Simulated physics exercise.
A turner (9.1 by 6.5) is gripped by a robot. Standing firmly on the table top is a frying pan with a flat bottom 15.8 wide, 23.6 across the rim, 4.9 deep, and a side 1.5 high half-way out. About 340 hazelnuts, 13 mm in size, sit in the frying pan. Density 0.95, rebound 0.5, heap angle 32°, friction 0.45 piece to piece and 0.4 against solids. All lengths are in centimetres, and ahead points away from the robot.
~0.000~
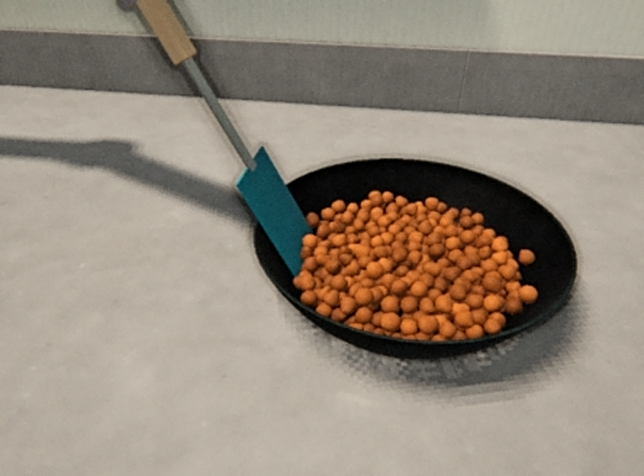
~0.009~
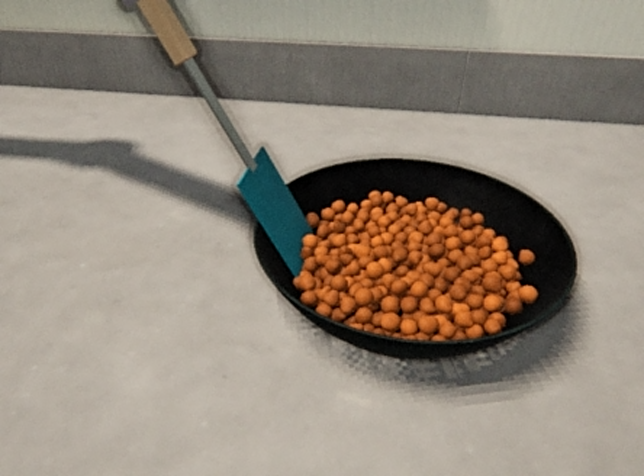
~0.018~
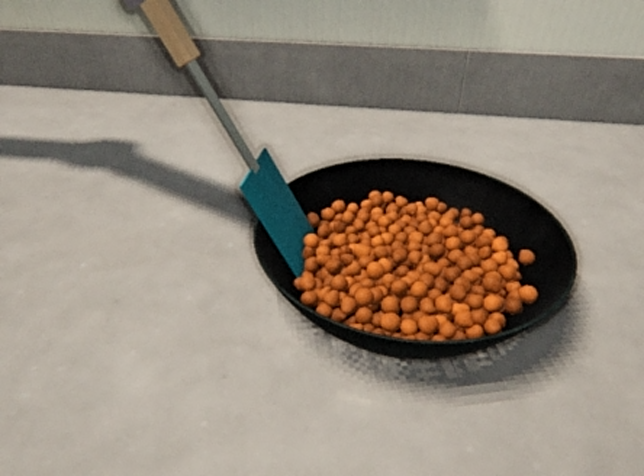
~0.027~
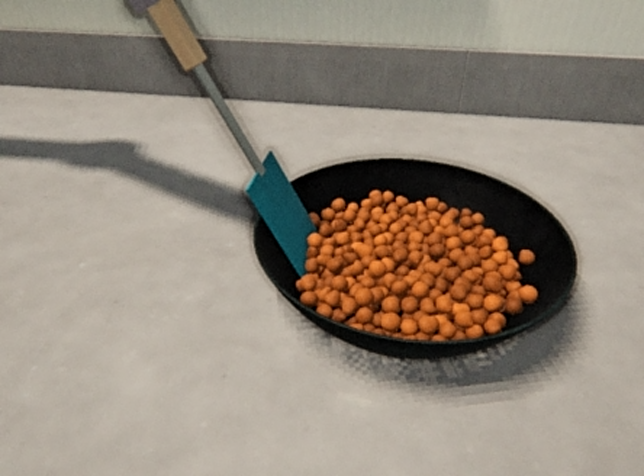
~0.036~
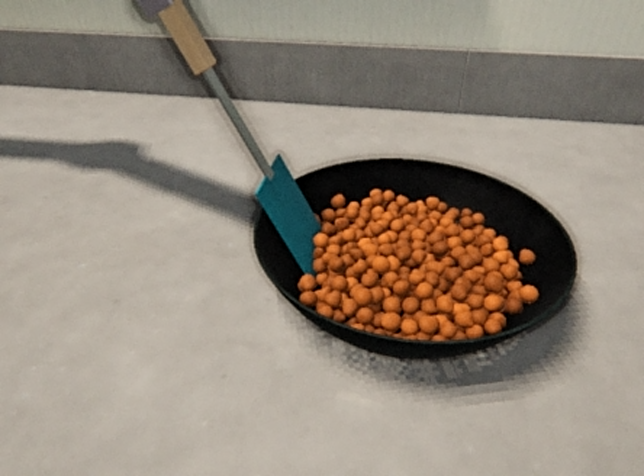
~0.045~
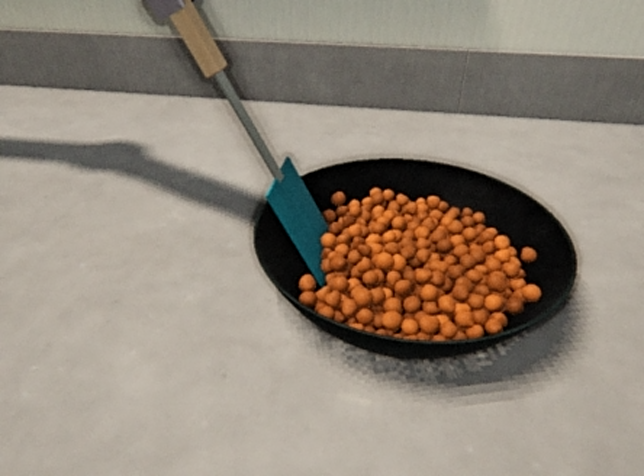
A robot gripper holding a turner with a teal blade slid it slowly a short way right inside a black frying pan, nudging the heaped round, orange-brown nuts slightly while the pan stayed still.
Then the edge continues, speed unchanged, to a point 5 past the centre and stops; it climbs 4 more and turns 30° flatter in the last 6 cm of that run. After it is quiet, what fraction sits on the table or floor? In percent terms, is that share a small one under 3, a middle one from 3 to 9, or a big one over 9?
A middle one.
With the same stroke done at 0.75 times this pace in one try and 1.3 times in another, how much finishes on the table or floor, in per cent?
Close to 0 and 10 percent respectively.
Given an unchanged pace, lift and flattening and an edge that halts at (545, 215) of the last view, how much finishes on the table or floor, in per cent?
Roughly 30 per cent, I'd say.
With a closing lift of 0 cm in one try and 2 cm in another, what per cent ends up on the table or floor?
First try about 0 %, second try about 0 %.
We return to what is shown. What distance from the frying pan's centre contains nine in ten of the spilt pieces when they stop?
About 35 cm.
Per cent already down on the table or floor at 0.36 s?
Around 4 percent.
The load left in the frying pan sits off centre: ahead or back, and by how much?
Offset: About 3.0 cm, ahead.
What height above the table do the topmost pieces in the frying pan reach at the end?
Near 5.5 centimetres high.
After 0.09 s, sloping 63°, highest piece 5 above the table; 337 in the frying pan.
After 0.13 s, sloping 51°, highest piece 6 above the table; 337 in the frying pan.
After 0.36 s, sloping 33°, highest piece 7 above the table; 321 in the frying pan, 12 on the table or floor, 4 on the blade or in flight.
After 1.41 s, sloping 33°, highest piece 5 above the table; 320 in the frying pan, 17 on the table or floor.
In the end, 320 in the frying pan, 17 on the table or floor. That is 5 % on the table or floor.
